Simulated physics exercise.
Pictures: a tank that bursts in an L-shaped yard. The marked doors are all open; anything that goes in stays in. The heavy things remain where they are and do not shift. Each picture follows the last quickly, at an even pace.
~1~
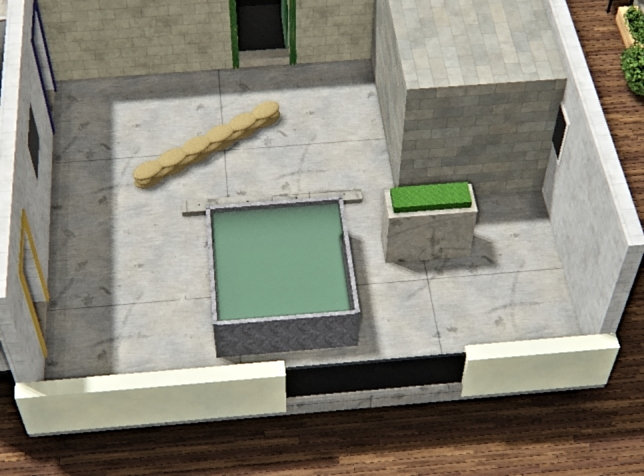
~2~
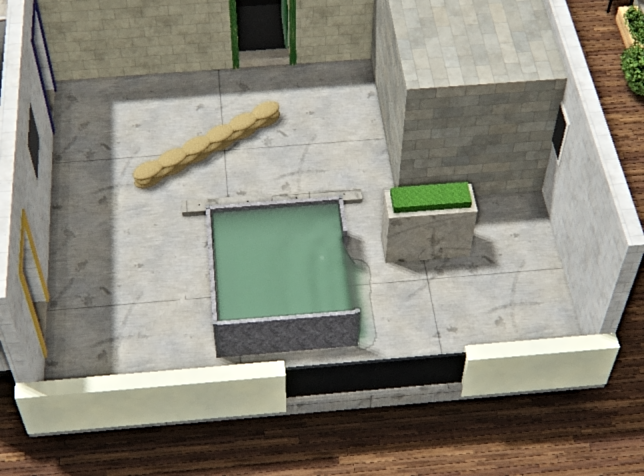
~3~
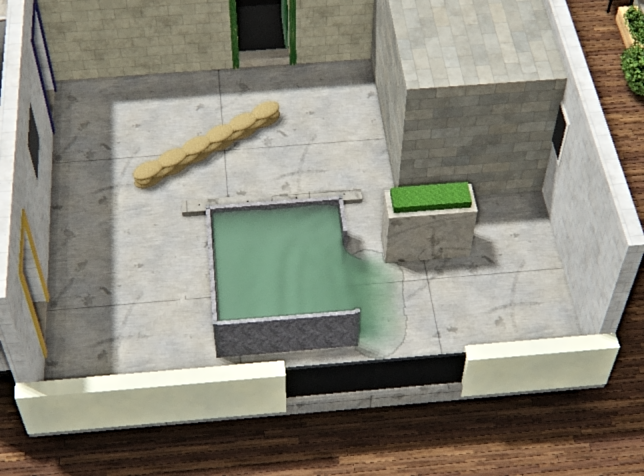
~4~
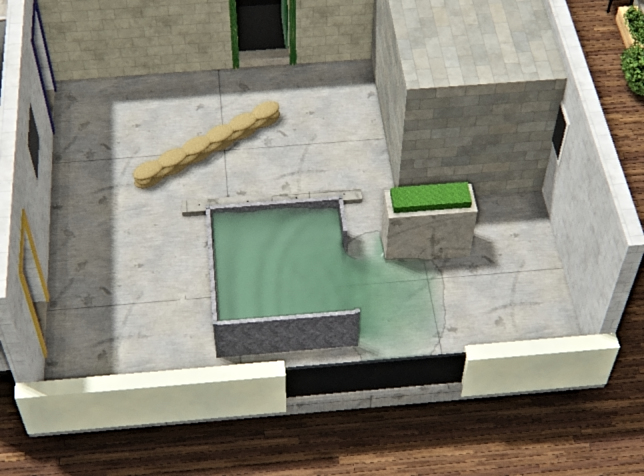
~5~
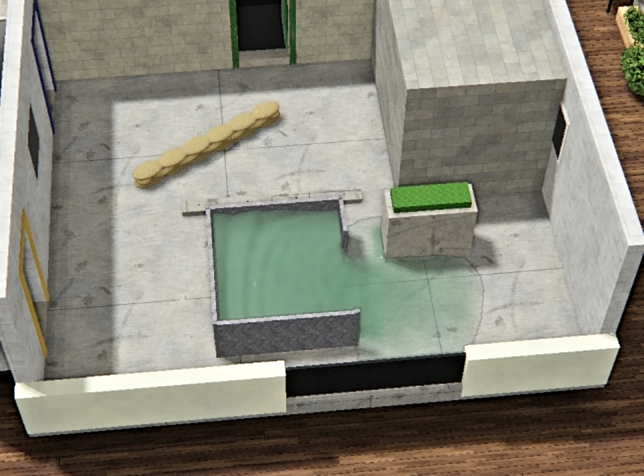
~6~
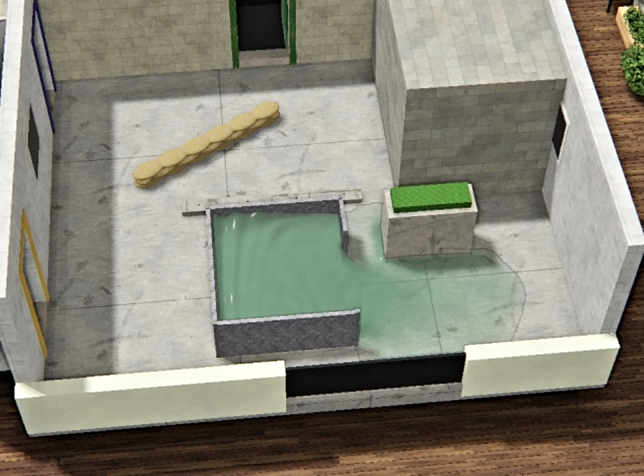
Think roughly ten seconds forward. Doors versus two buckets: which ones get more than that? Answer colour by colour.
The yellow door gets more, the green door gets no more, the blue door gets no more.
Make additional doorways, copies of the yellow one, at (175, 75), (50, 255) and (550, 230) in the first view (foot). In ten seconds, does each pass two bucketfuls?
Result per door - within the limit; past the limit; past the limit.
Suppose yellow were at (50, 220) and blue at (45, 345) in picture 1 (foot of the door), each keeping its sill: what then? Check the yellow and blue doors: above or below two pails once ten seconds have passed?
As it turns out, the yellow door spills past and so does the blue door, which spills past too.
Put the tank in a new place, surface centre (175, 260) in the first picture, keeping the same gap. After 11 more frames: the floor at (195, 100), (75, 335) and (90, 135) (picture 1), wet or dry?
Point by point: Still bare; still bare; still bare.
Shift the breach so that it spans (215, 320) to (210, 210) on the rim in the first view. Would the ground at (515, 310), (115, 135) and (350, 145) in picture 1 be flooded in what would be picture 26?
Untouched, soaked, untouched.
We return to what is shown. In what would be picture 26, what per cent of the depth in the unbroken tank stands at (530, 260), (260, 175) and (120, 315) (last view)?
I'd put them at close to 30 per cent, then 0 per cent, then 0 per cent.
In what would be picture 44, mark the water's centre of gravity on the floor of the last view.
Centre point: Around (373, 290).
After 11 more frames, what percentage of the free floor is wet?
Roughly 25 per cent.
A moment on, water covers 20 % of the floor; the yellow door not reached, the green door not reached, the blue door not reached.
Next, water covers 25 % of the floor; the yellow door not reached, the green door not reached, the blue door not reached.
Then, water covers 30 % of the floor; the yellow door not reached, the green door not reached, the blue door not reached.
Later, water covers 55 % of the floor; the yellow door wet at the sill, nothing in, the green door not reached, the blue door not reached.
In the end, water covers 80 % of the floor; the yellow door far over two buckets in, the green door not reached, the blue door wet at the sill, nothing in.
